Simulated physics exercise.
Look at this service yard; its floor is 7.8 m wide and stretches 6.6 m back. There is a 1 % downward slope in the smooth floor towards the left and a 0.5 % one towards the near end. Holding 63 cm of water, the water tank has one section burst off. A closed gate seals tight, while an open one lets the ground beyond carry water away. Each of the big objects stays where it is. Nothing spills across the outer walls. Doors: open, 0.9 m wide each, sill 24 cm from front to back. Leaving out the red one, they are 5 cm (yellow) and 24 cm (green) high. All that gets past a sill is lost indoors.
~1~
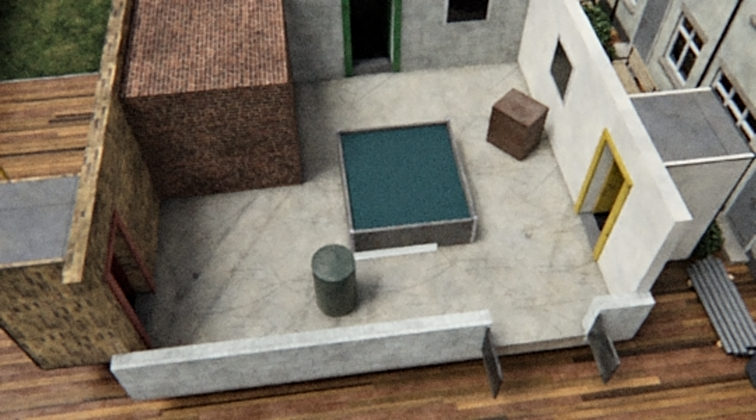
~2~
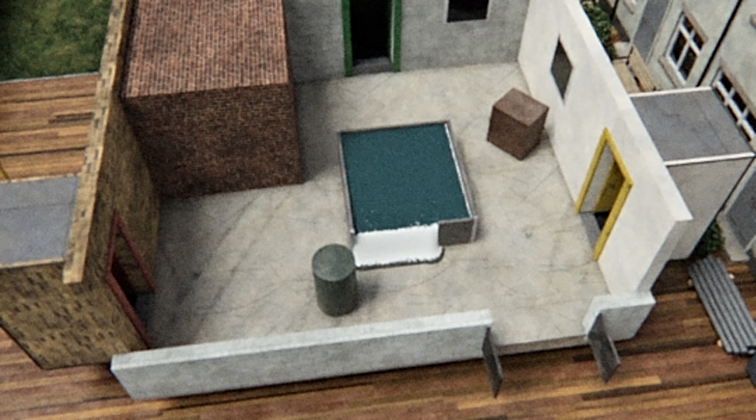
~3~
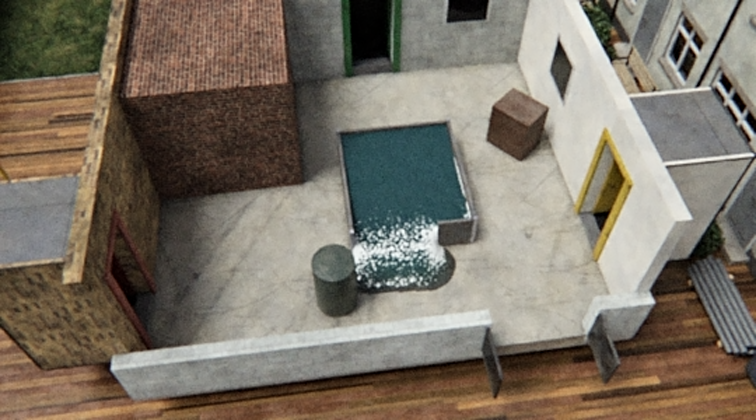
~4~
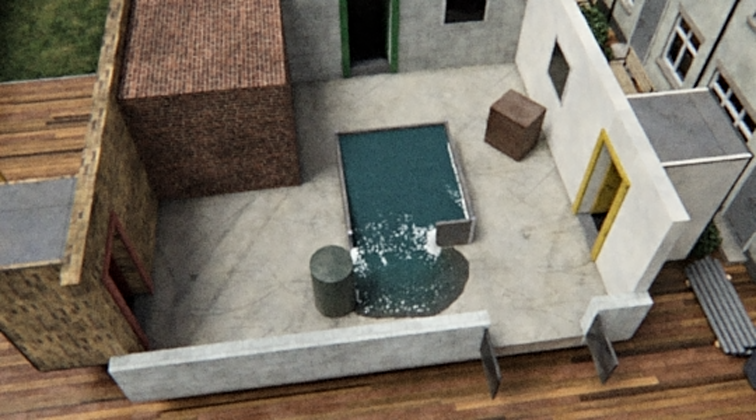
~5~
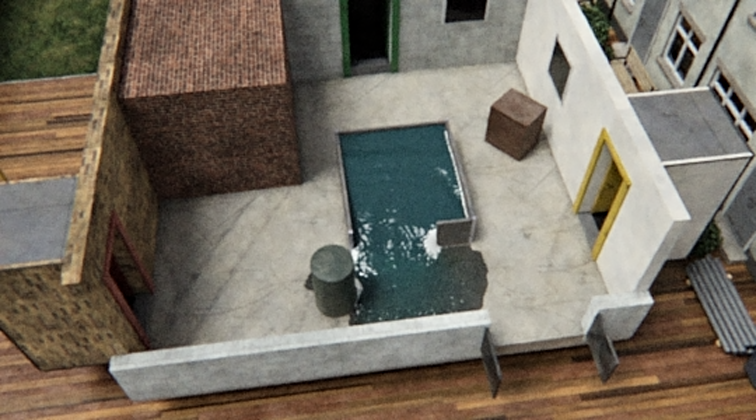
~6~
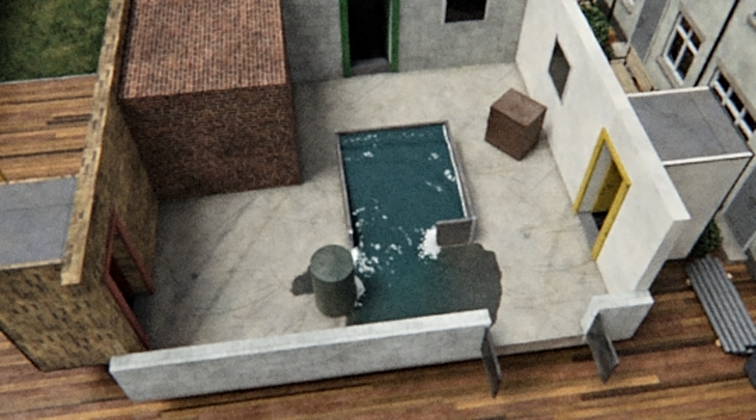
Water burst through the near side of a tank in a walled yard, foamed onto the pale floor, then spread to the low front wall and around the green cylinder standing nearby.
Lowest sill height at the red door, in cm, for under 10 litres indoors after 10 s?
I would say 20 cm.
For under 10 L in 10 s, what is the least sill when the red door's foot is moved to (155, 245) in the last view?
About 14.0 cm.
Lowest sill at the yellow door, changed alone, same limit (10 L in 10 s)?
At yellow, roughly 11.5 cm.
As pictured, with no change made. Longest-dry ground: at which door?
Green.
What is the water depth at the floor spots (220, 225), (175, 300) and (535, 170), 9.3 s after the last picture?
The depths come to about 9, 11 and 7 cm.
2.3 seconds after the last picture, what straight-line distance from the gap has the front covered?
Close to 4.6 metres, I'd say.
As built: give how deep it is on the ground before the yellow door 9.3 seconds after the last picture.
Some 6.0 cm.
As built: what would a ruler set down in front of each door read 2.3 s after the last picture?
Red door: 24 cm; yellow door: 13 cm; green door: 0 cm.
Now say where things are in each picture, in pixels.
The first frame shows still water, 63 cm deep, in the water tank at (403, 176); the red door at (134, 287) is dry.
In the second frame, the gap is at (396, 241), the front 0.3 m out at (387, 264); the back of the water tank holds 63 cm.
In the third frame, the front is at (422, 287), 0.8 m from the gap at (395, 243); 1.3 m2 of floor is wet, 63 cm left at the back.
In the fourth frame, water pours out at (393, 245) and has run 1.3 m, to (415, 314); about 10 cm deep outside, 63 cm at the back.
In the fifth frame, the gap is at (394, 244), the front 1.9 m out at a hidden place; the back of the water tank holds 63 cm.
In the sixth frame, the gap is at (394, 244), the front 1.9 m out at a hidden place; the back of the water tank holds 59 cm; the red door at (132, 288), 4.4 m from the gap, is still 2.7 m from the nearest water.
Then, 0.7 s after the last picture water covers 15 % of the floor, deepest (49 cm) near (391, 336); it has not reached the red door.
Then, 2.3 s after the last picture water covers 50 % of the floor, deepest (34 cm) near (392, 346); 24 cm at the red door, 11 litres in over its 14 cm sill.
Then, 9.3 s after the last picture water covers 90 % of the floor, deepest (16 cm) near (146, 378); 13 cm at the red door, 66 litres in over its 14 cm sill.
At the red door as built, the water peaked near 25 cm, 2.5 s after the last picture.
Run again over the same 10 s with other heights there, 27 litres in over 17.5 cm, 1 litre over 23.5 cm. The limit of 10 litres is kept from about 20 cm up.
